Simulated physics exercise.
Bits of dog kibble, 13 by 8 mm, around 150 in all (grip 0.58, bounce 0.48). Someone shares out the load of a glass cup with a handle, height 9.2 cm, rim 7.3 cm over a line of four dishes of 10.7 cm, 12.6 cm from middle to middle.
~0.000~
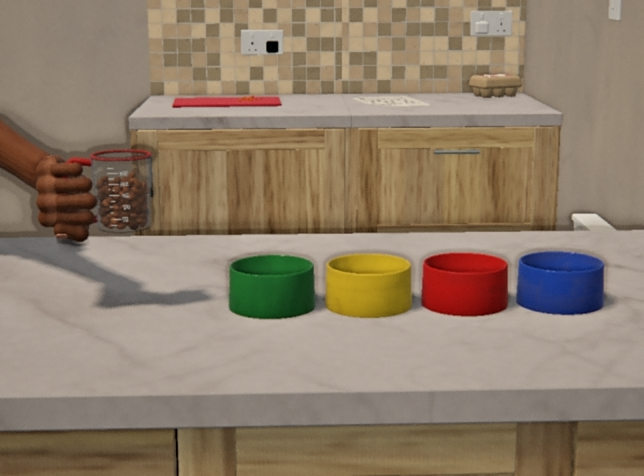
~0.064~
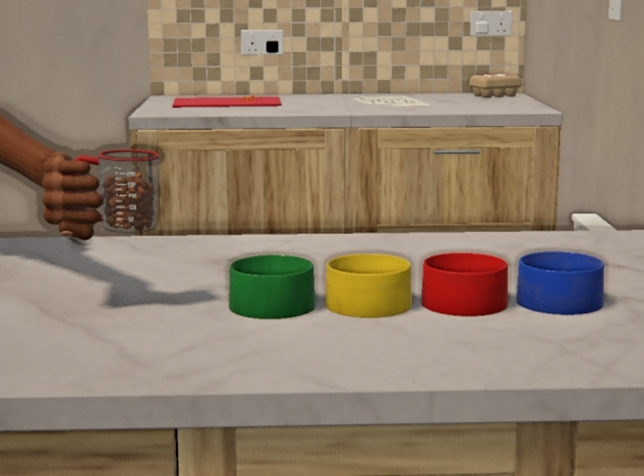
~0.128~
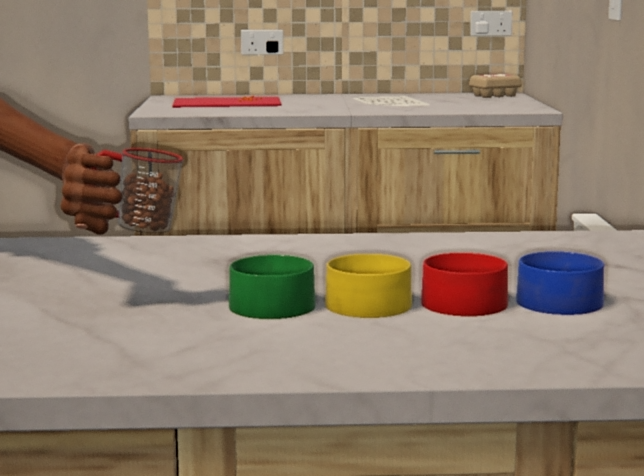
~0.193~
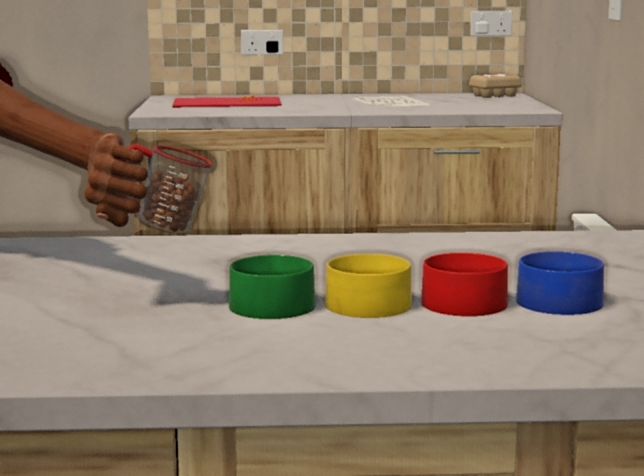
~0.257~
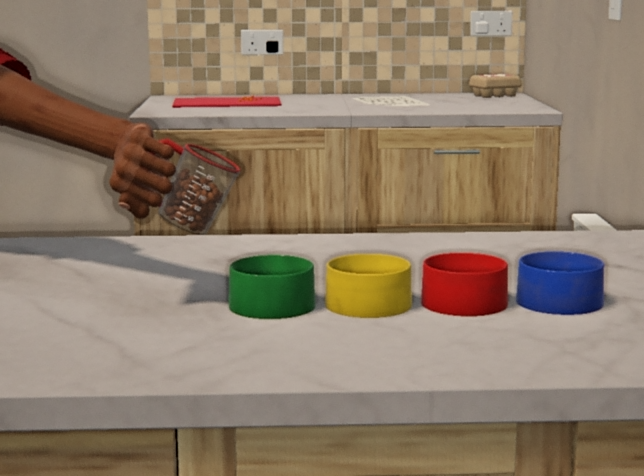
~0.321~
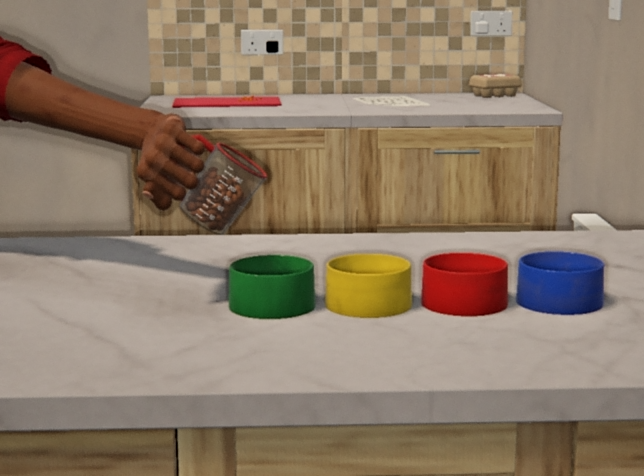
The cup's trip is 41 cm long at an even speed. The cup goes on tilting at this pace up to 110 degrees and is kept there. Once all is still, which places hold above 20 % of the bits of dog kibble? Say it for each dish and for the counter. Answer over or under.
Red dish: Over; blue dish: Under; green dish: Under; yellow dish: Under; on the counter: Over.
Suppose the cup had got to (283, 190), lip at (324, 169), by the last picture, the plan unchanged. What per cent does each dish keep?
Red 90; blue 0; green 0; yellow 0.
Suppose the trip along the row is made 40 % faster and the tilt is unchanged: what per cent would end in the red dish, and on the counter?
Then: Red 80, counter 10.
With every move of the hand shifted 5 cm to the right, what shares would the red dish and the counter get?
Then: Red 0; counter 20.
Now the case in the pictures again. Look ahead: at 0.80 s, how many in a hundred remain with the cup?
Some 100 per cent of the load.
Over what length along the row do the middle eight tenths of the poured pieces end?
Roughly 11 cm.
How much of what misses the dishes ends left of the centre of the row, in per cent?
Some 0 per cent.
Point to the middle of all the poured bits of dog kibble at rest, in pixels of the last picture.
Around (483, 297).
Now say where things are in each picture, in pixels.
The first picture shows cup at (123, 191), tilt 0 degrees, lip at (150, 155), moved 0.0 cm; middle of the pieces at (124, 202); green dish at (272, 266); yellow dish at (369, 265); red dish at (465, 263); blue dish at (561, 262).
The second picture shows cup at (129, 191), tilt 2 degrees, lip at (158, 156), moved 0.8 cm; middle of the pieces at (130, 202).
The third picture shows cup at (149, 191), tilt 9 degrees, lip at (182, 160), moved 3.3 cm; middle of the pieces at (148, 202).
The fourth picture shows cup at (173, 191), tilt 18 degrees, lip at (211, 165), moved 6.4 cm; middle of the pieces at (171, 201).
The fifth picture shows cup at (198, 191), tilt 26 degrees, lip at (239, 171), moved 9.5 cm; middle of the pieces at (193, 200).
The sixth picture shows cup at (222, 190), tilt 35 degrees, lip at (266, 177), moved 12.6 cm; middle of the pieces at (216, 199); green dish at (272, 266); yellow dish at (369, 265); red dish at (465, 263); blue dish at (561, 262). Its pace works out near 135 degrees a second; the hand travels 48 cm a second.
After 0.61 s, tilt 73 degrees; cup holds 100 %.
After 0.80 s, tilt 99 degrees; cup holds 100 %.
After 1.11 s, tilt 110 degrees; cup holds 25 %, red 40 %, blue 5 %.
In the end, at 2.3 s, red 65 %, blue 5 %, green 0 %, yellow 0 %, counter 25 %, cup 5 %.
